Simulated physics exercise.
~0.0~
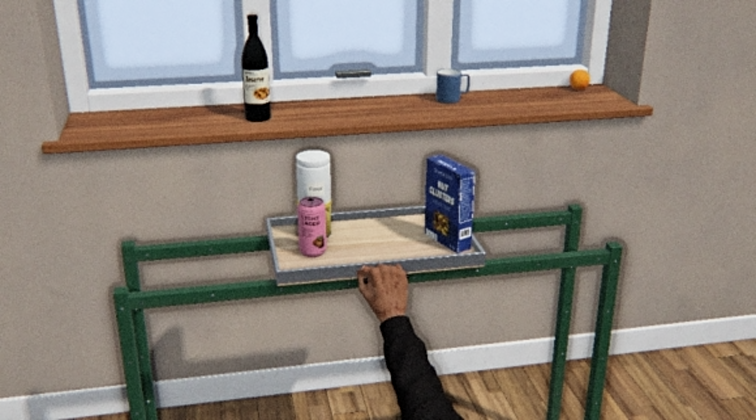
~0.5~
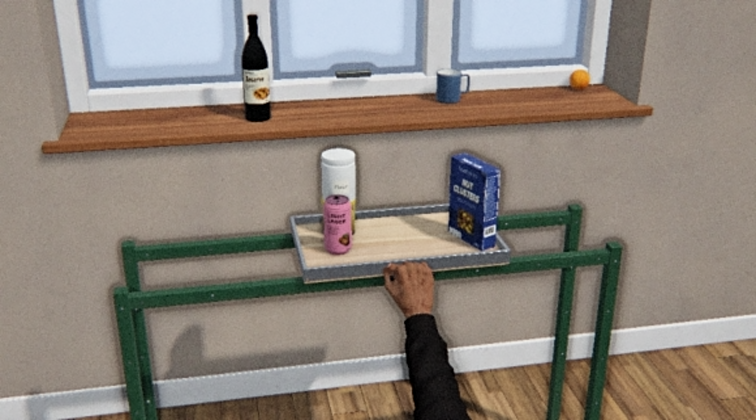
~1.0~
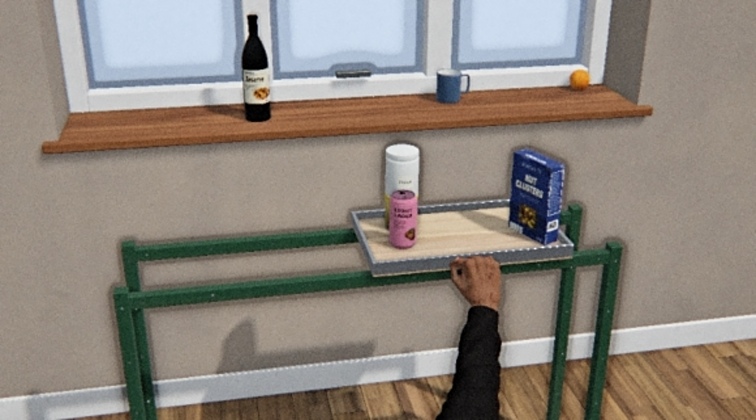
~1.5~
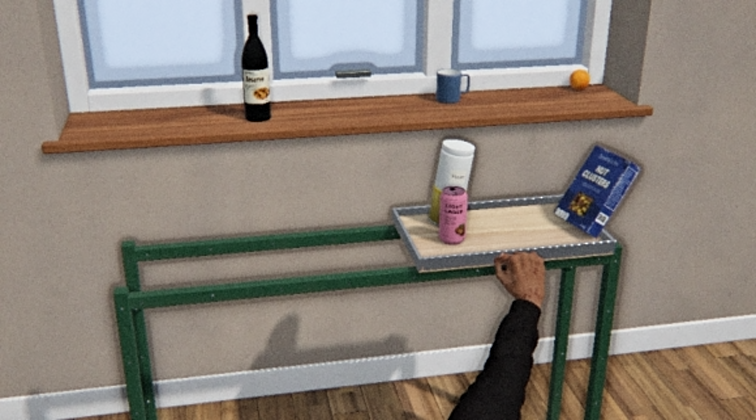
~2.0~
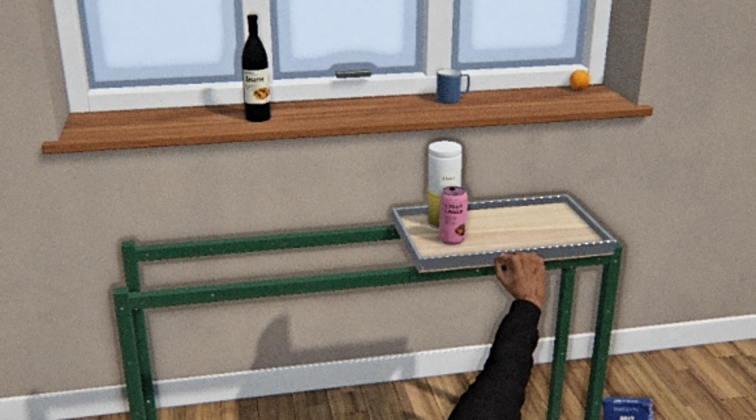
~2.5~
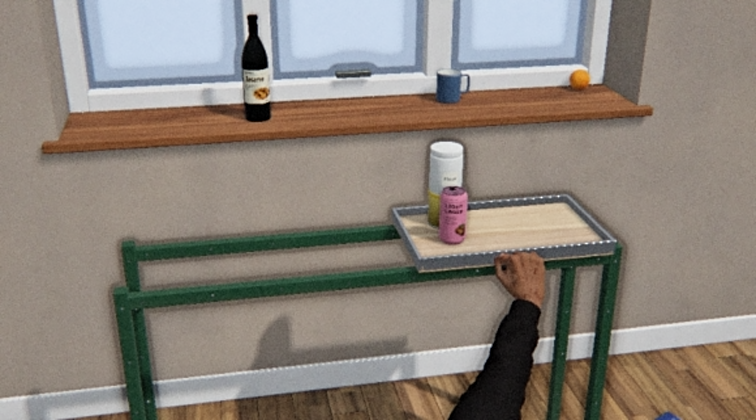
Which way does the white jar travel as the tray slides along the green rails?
The white jar travels to the right along with the tray.
